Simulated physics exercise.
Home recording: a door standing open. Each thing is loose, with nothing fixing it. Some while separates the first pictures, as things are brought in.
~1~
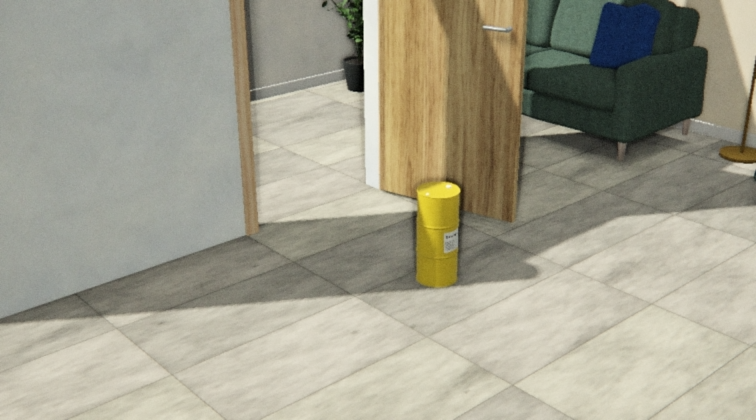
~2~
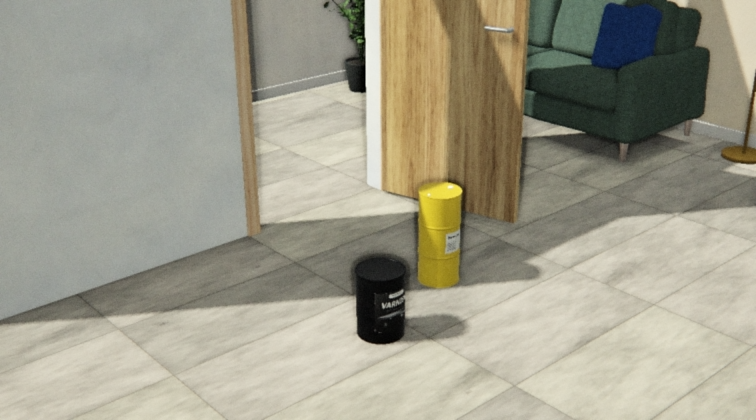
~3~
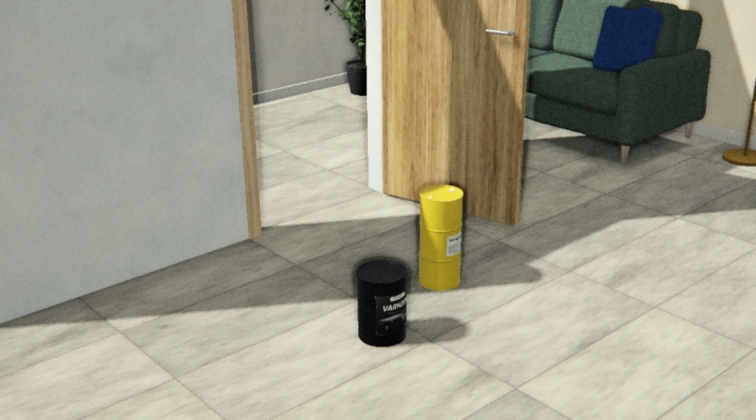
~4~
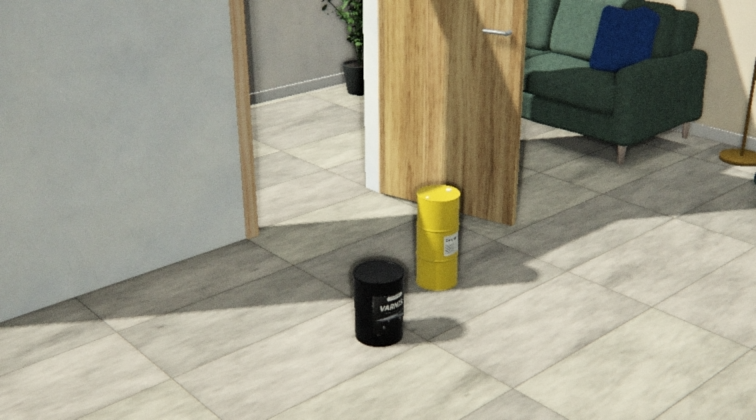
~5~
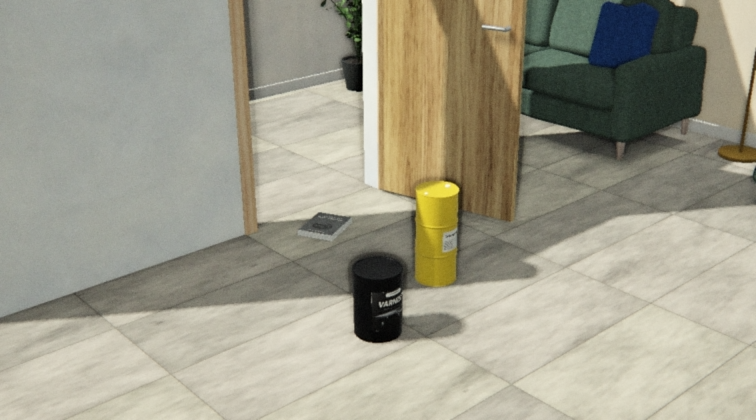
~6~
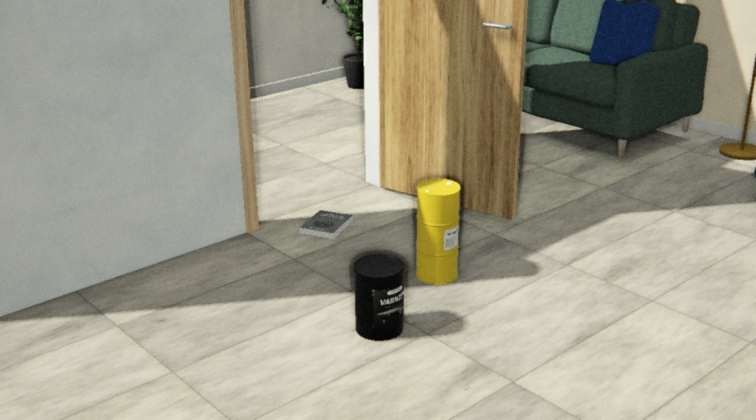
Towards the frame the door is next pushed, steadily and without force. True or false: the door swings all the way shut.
True.
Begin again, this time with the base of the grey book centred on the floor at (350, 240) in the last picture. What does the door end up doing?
What you'd see next is that it is halted early.
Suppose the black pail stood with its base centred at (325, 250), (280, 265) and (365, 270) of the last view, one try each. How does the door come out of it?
The first time it gets stopped, the second time it closes all the way, the third time it closes all the way.
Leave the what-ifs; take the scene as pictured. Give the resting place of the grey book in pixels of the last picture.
It winds up at roughly (267, 205).
Then, 0.70 s after the last picture, door 77° open.
Then, 1.40 s after the last picture, door 27° open; grey book slid a little near (320, 223).
Then, 1.60 s after the last picture, door 13° open; grey book slid about its own width near (297, 218).
Then, 1.80 s after the last picture, door 0° open; grey book slid about its own width near (278, 210).
At rest, door 0° open; moved from the start, grey book; the other 2 in place. Seen from the same camera at the end, grey book near (267, 205).
